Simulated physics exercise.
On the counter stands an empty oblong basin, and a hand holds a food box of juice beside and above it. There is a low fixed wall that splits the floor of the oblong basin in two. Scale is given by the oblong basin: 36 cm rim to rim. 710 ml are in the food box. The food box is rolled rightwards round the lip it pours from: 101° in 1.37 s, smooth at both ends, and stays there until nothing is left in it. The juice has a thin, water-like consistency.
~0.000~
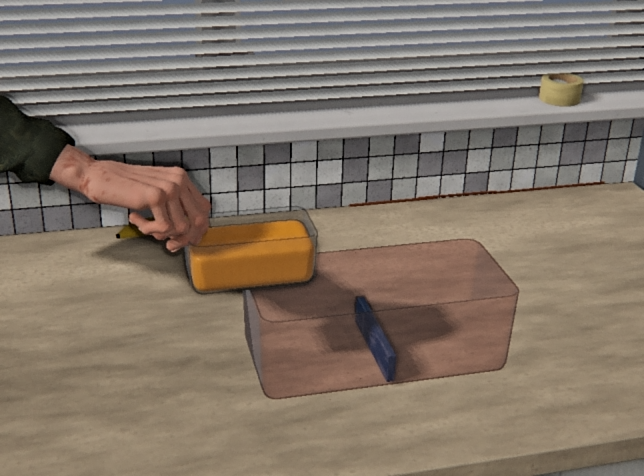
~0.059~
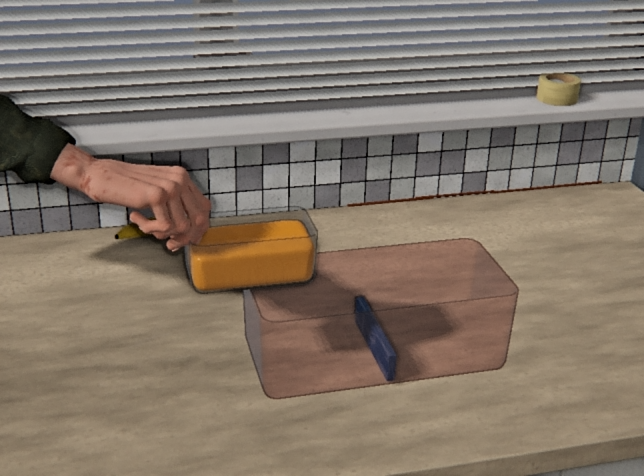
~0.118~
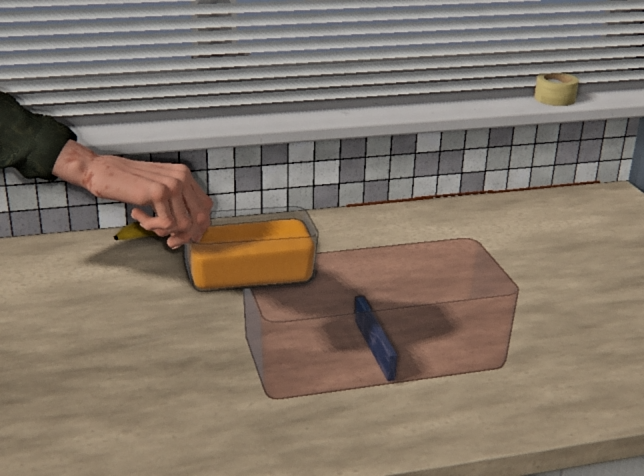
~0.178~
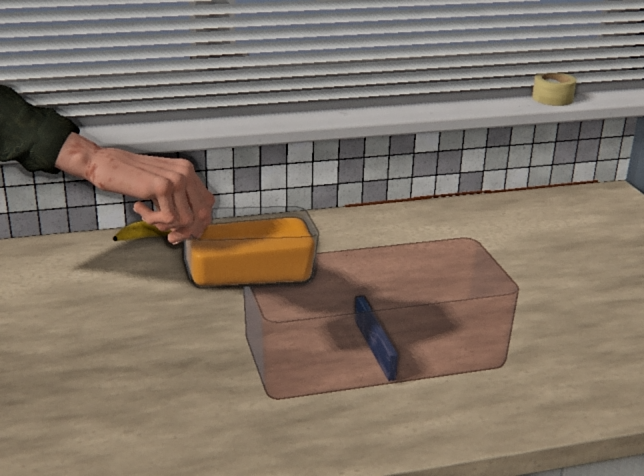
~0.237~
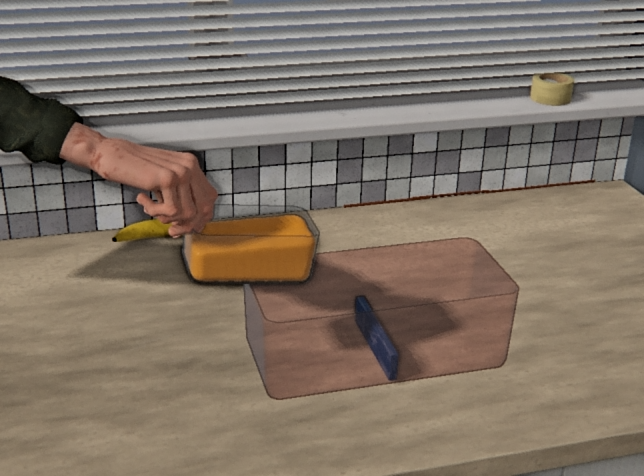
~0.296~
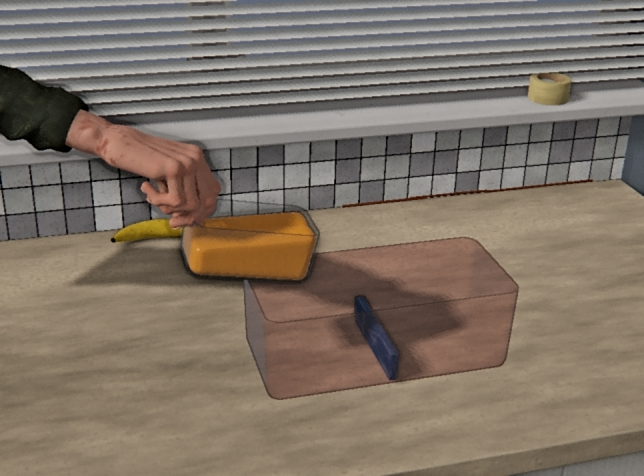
A hand slowly tilts a clear box of orange juice slightly rightwards beside an oblong basin.
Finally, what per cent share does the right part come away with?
Roughly 58 per cent.
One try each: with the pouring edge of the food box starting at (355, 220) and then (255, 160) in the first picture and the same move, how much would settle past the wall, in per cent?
In order, 95 and 10 per cent.
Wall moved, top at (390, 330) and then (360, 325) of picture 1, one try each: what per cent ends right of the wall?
30 then 80 %.
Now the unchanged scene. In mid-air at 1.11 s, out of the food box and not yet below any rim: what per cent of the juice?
9 per cent or so.
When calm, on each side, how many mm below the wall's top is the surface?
Left roughly 34 mm; right roughly 28 mm.
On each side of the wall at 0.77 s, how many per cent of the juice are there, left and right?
Around 14 percent on the left and 0 on the right.
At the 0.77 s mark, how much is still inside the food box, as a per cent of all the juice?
Still held: Roughly 52 % of the total.
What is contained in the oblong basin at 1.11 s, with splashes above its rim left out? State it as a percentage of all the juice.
About 80 per cent.
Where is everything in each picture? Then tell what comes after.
In the first frame, it leans 0°; its right rim is at (311, 222); the juice meets the walls at (188, 243) and (308, 232); the oblong basin's rim runs from (251, 292) to (498, 266); the wall's top is at (375, 326).
In the second frame, it leans 0°; its right rim is at (311, 222); the juice meets the walls at (189, 243) and (308, 231).
In the third frame, it leans 2°; its right rim is at (311, 222); the juice meets the walls at (189, 242) and (308, 230).
In the fourth frame, it leans 4°; its right rim is at (312, 222); the juice meets the walls at (189, 240) and (308, 228).
In the fifth frame, it leans 7°; its right rim is at (312, 223); the juice meets the walls at (189, 237) and (309, 226).
In the sixth frame, it leans 11°; its right rim is at (312, 223); the juice meets the walls at (189, 233) and (308, 223).
Then, 0.77 s in, the tilt is 60° and 52 per cent is still to pour, 15 is left of the wall and 0 right of it.
Then, 1.11 s in, the tilt is 93° and 11 per cent is still to pour, 22 is left of the wall and 58 right of it.
Then, 1.48 s in, the tilt is 101° and 1 per cent is still to pour, 39 is left of the wall and 58 right of it.
Then, 1.87 s in, the tilt is 101° and 0 per cent is still to pour, 41 is left of the wall and 58 right of it.
Finally, 41 per cent lies left of the wall, 58 right of it and 1 outside.
